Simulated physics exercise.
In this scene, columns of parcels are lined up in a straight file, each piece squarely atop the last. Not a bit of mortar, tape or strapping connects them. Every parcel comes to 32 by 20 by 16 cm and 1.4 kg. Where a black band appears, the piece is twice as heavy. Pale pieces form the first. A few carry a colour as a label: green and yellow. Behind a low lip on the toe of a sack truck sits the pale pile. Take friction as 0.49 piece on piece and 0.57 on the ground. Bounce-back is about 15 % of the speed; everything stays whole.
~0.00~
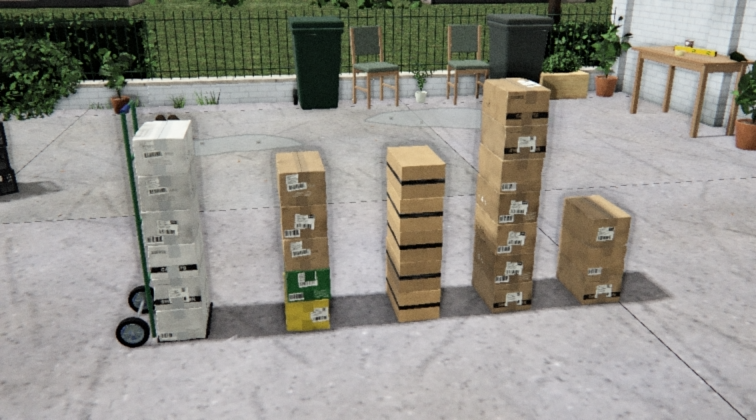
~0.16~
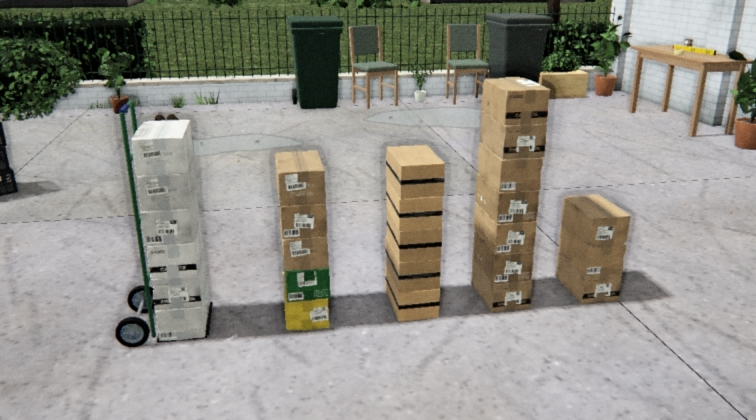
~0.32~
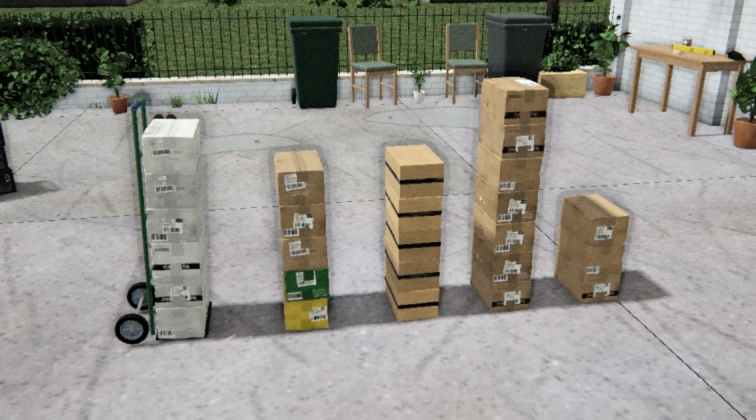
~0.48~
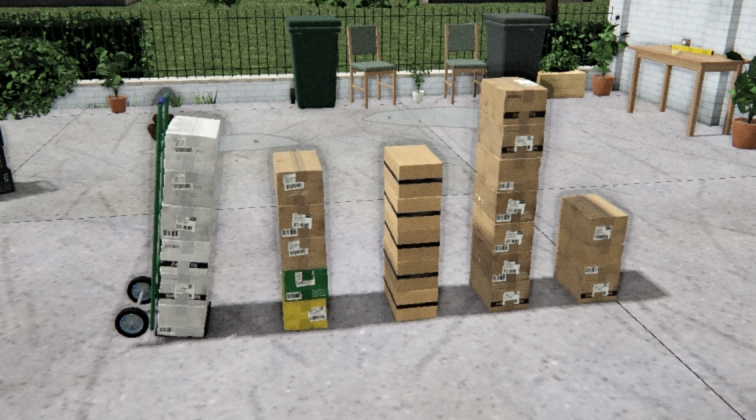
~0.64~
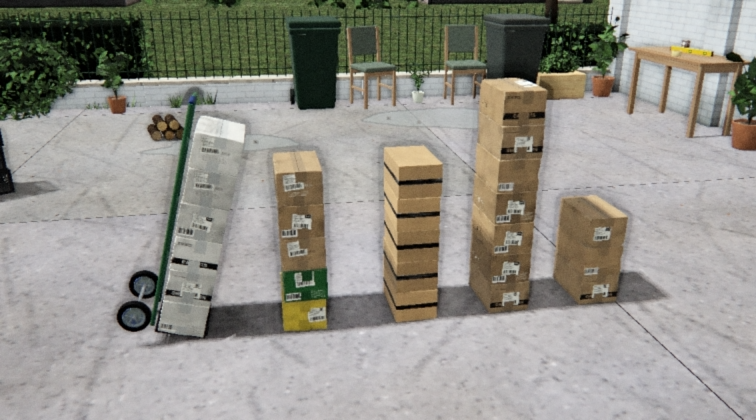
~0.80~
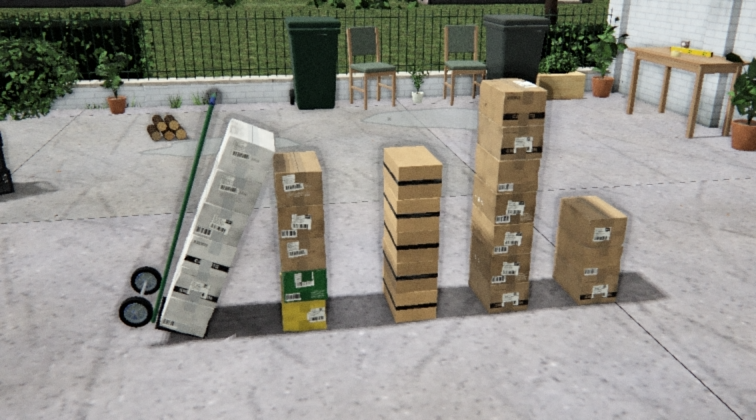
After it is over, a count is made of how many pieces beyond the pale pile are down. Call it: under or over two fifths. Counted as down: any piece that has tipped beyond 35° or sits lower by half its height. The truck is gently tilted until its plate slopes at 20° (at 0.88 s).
Over.
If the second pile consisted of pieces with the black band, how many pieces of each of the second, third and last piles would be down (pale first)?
Second 0, third 0, last 0.
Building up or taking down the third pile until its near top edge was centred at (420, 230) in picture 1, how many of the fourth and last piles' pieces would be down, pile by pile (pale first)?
Fourth 7, last 0.
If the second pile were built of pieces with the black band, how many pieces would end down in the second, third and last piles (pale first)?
Second 0, third 0, last 0.
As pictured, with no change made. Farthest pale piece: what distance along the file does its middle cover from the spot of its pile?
Roughly 110 cm along.
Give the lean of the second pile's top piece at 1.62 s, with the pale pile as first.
I'd put it close to 20° from upright.
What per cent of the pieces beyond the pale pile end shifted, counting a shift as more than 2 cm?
I get 100 %.
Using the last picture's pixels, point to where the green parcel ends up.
About (365, 286).
After 1.62 s, 6 of the pale pile down; none of the 20 other parcels down, 10 disturbed; green parcel 34° from how it stood; yellow parcel 33° from how it stood.
After 2.64 s, 6 of the pale pile down; 15 of the 20 other parcels down; green parcel 50° from how it stood, 11 cm lower; yellow parcel 40° from how it stood.
In the end (4.3 s), 6 of the pale pile down; 19 of the 20 other parcels down; green parcel 45° from how it stood, 11 cm lower; yellow parcel 43° from how it stood. That is 95 per cent. From the last view, middles, green parcel near (365, 286), yellow parcel near (319, 290).
